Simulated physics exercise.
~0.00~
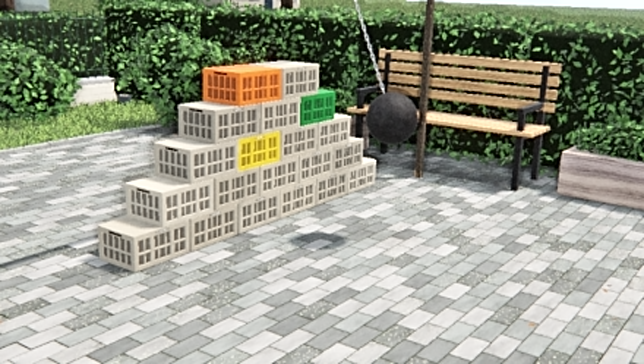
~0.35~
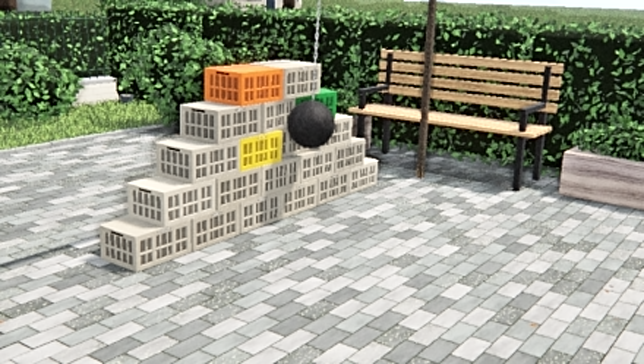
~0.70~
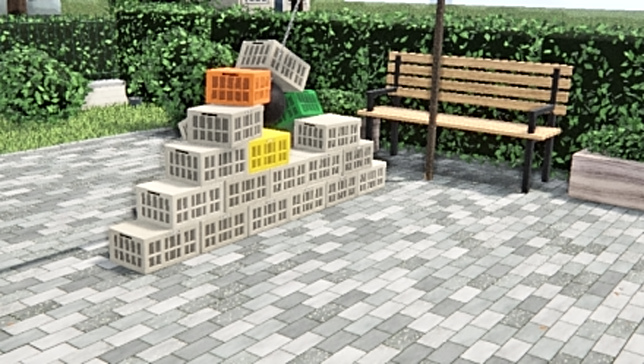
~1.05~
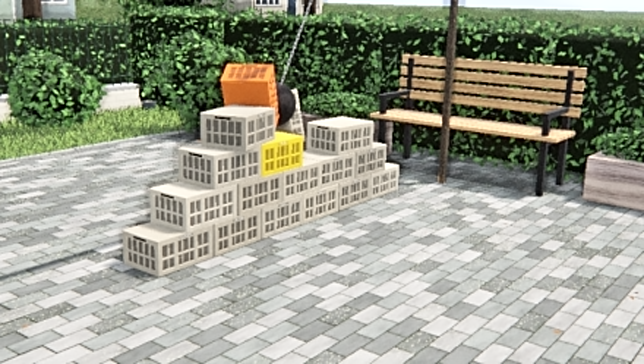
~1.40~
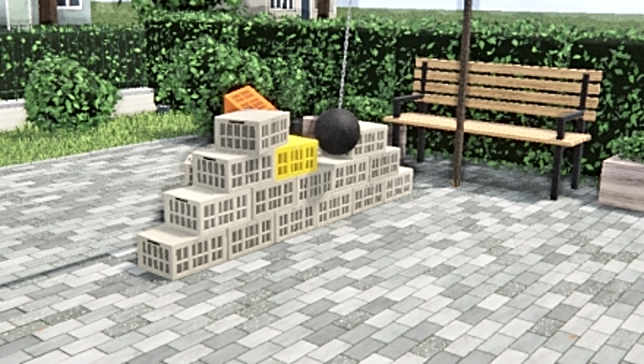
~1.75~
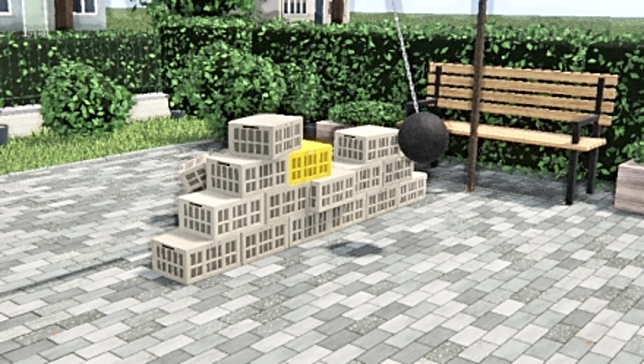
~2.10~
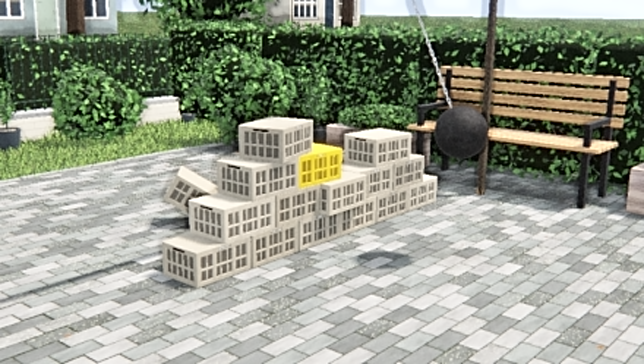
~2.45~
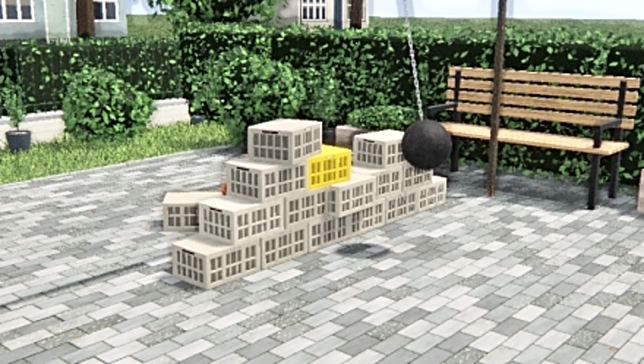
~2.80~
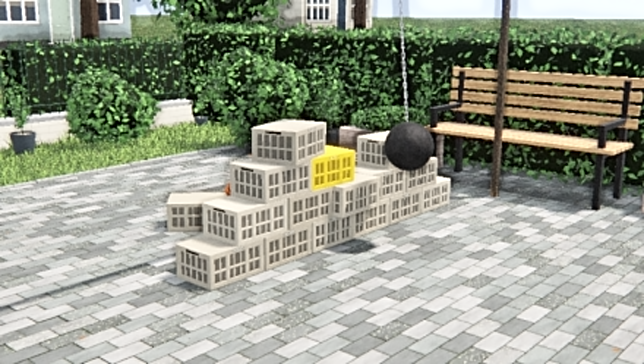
The clip opens on a stepped wall of pale crates, with one orange, one green and one yellow, standing on paving near a wooden bench as a dark ball swings in from the right. The ball passes into the wall's upper right side, and the green crate and a pale one near the top tilt and drop away behind. The orange crate tips over and falls behind the stack too, while the ball swings back out to the right. A pale crate rolls over at the left end. Finally the ball drifts left again, with the yellow crate still in place.
